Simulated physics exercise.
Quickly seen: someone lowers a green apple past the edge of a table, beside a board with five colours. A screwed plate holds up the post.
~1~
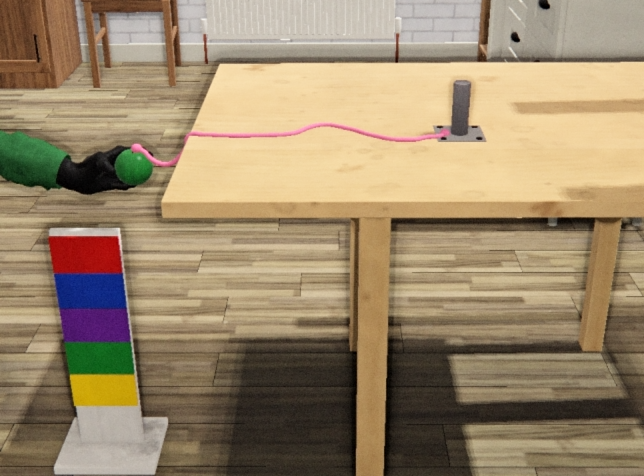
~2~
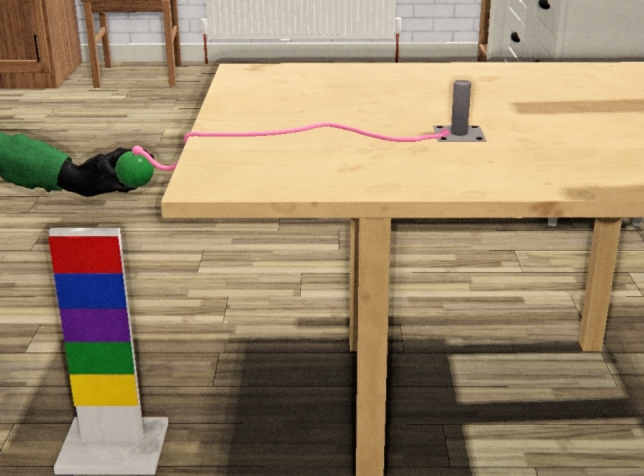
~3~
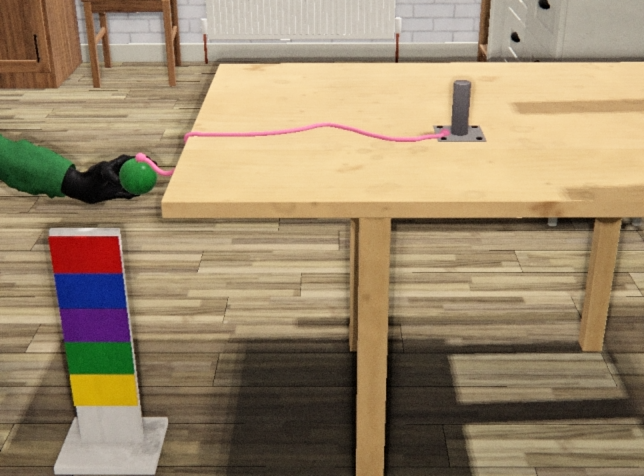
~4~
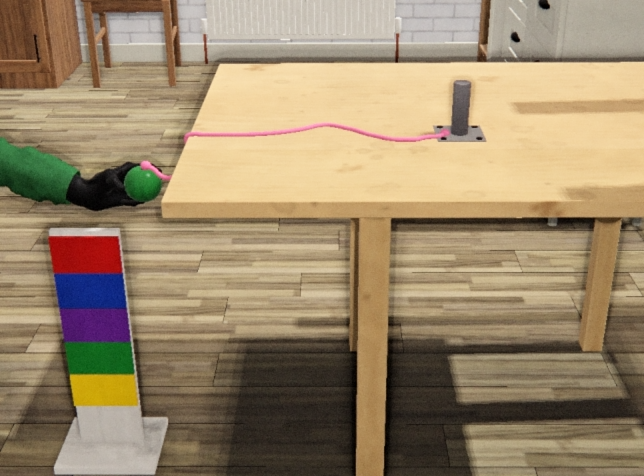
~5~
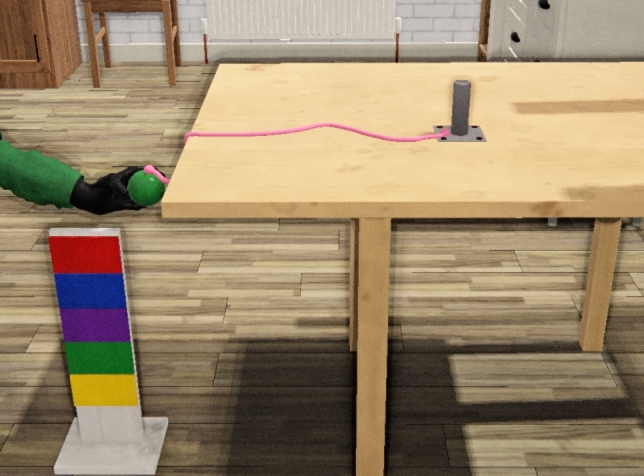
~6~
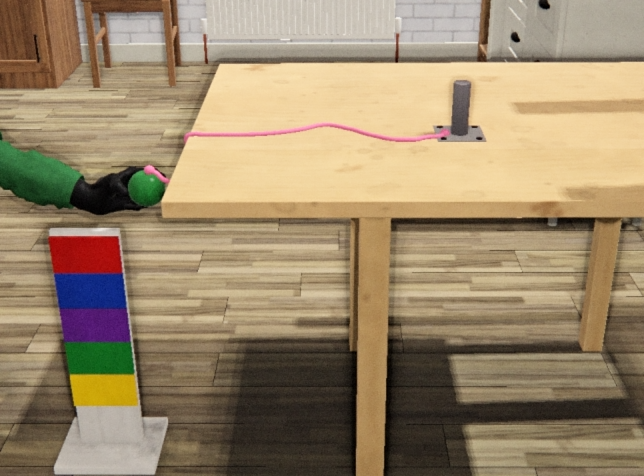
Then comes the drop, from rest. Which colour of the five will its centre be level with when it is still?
Its centre will be level with red.
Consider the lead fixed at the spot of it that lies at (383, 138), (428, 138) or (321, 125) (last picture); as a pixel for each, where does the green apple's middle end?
In order of the tries: About (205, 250), about (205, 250), about (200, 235).
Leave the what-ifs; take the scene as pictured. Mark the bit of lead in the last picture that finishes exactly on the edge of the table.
Roughly (215, 135).
Soon after, apple near (213, 251); level with red.
After that, apple near (172, 249); level with red.
In the end, apple near (207, 253); level with red. At red.
